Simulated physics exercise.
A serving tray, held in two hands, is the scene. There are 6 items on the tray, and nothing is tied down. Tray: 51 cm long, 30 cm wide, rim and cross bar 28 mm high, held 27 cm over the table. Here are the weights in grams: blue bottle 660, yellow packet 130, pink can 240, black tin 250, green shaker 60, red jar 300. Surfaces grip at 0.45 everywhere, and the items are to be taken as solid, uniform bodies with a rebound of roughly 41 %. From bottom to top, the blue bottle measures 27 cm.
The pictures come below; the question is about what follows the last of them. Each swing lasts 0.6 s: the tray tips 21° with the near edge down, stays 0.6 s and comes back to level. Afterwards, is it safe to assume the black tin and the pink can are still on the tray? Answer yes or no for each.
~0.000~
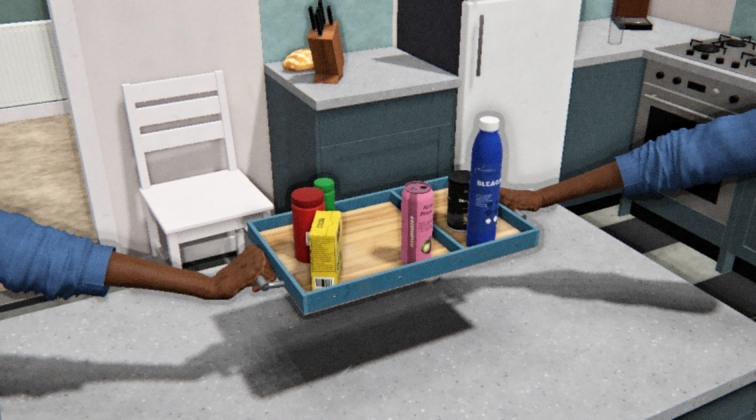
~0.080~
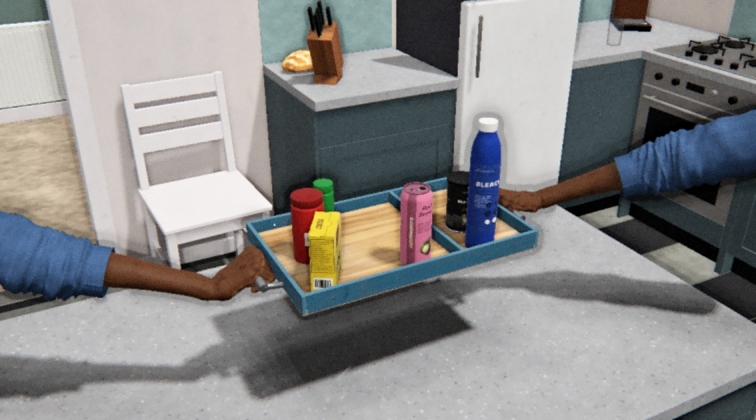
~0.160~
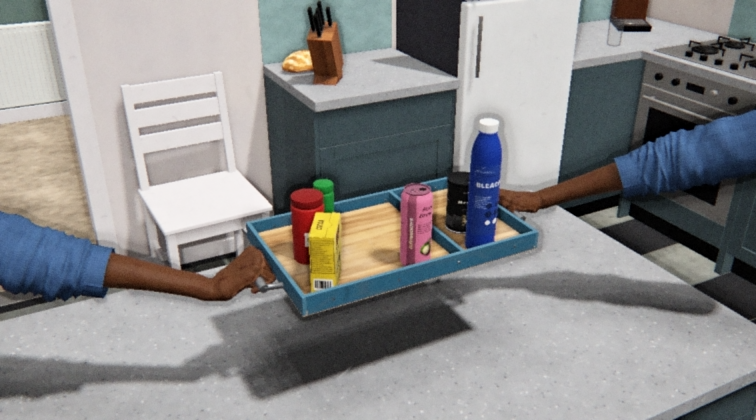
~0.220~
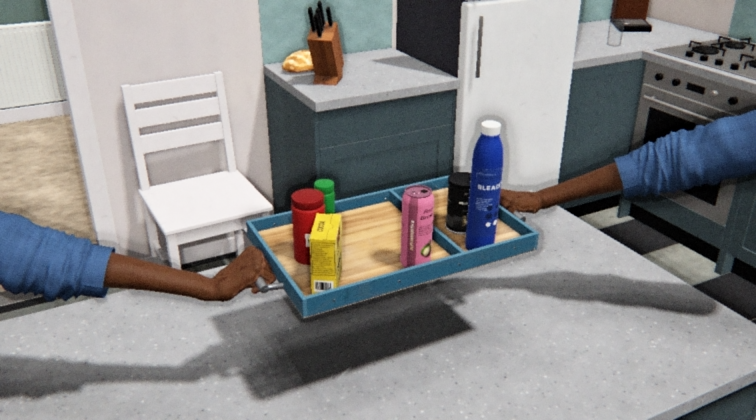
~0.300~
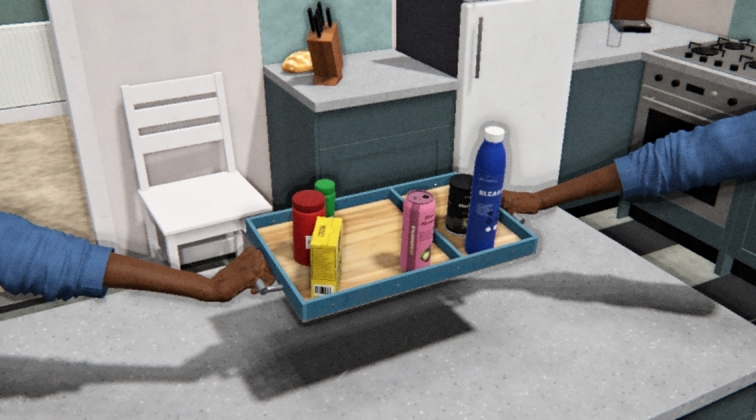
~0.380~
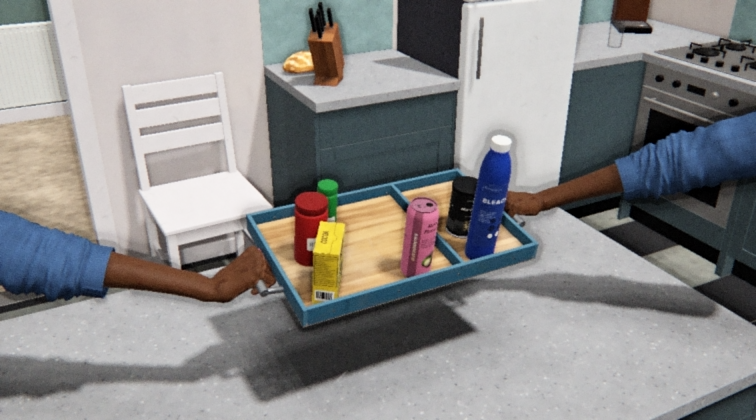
Black tin: Yes; pink can: No.
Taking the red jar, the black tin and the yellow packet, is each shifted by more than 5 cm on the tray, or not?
Red jar: Remains in place; black tin: Remains in place; yellow packet: Remains in place.
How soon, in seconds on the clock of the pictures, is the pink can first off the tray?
It happens at about 1.0 s.
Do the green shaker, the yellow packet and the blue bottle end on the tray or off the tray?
Once it all settles, the green shaker stays on its surface, the yellow packet stays on its surface and the blue bottle leaves its surface.
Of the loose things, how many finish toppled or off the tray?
Tally: 3.
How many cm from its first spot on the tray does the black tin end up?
It ends up around 0 cm from its start.
By 0.88 s, tilt 21°, near edge down; blue bottle now off the tray; pink can rocked 22° off its seat near (429, 263); green shaker on its side.
By 1.08 s, tilt 21°, near edge down; pink can now off the tray; green shaker on its side.
By 1.58 s, tilt 12°, near edge down; green shaker on its side.
When it is over (2.4 s), off the tray, blue bottle and pink can; lying over on the tray, green shaker; the other 3 within 5 cm of the start. End places, in pixels of the last picture, black tin near (463, 205).
